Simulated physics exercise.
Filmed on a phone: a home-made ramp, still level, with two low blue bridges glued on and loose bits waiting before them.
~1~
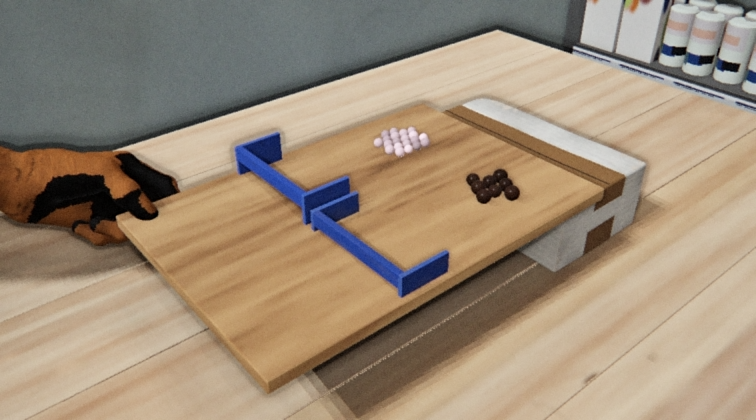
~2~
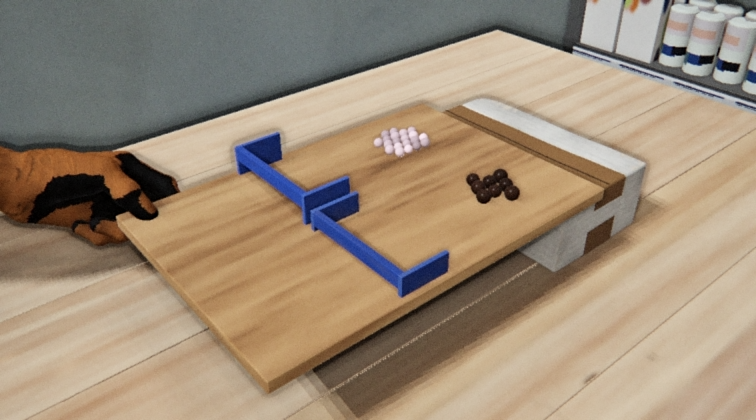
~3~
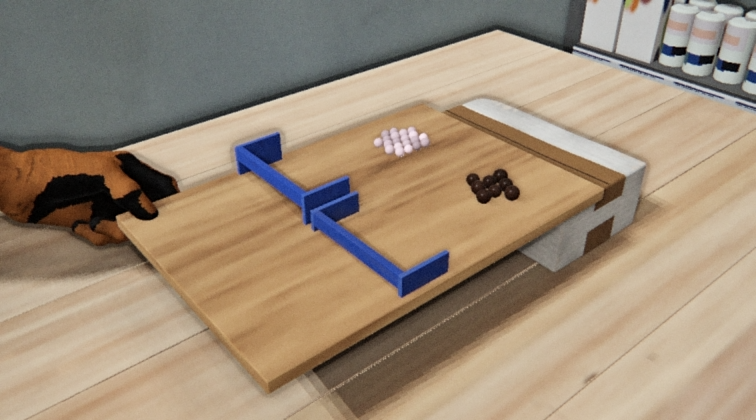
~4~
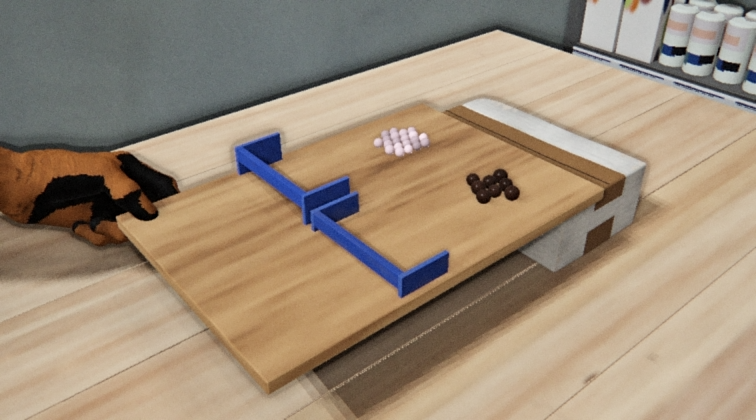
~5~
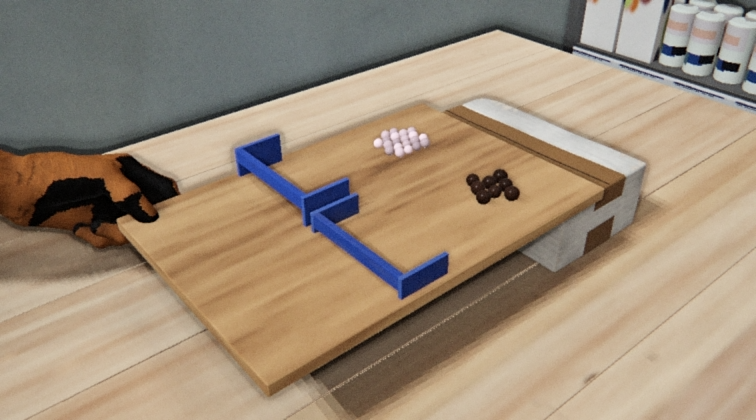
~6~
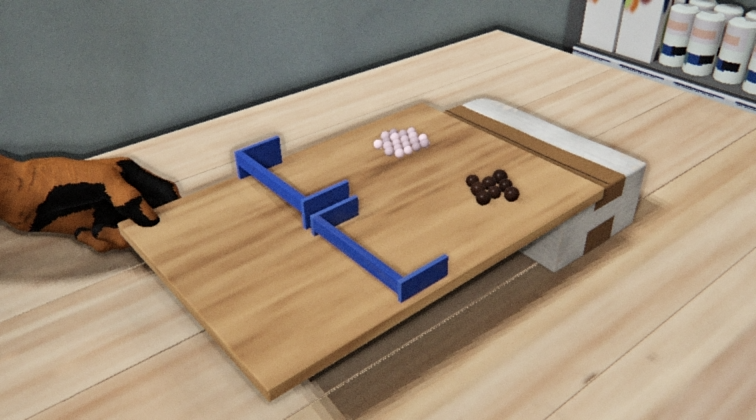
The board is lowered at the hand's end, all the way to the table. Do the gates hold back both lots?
Here the front lot ends behind the gate, and the back lot rolls on past the gate.
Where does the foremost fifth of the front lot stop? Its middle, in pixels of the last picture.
Close to (373, 297).
Then, 0.25 s later than the last frame, board sloping at 6°; front lot where it was; back lot where it was.
Then, 0.57 s later than the last frame, board sloping at 12°; front lot on its way down; back lot on its way down.
Then, 0.91 s later than the last frame, board resting at 14°; front lot has reached its gate; back lot every one past its gate.
When it is over, board resting at 14°; front lot gathered behind its gate; back lot every one past its gate.
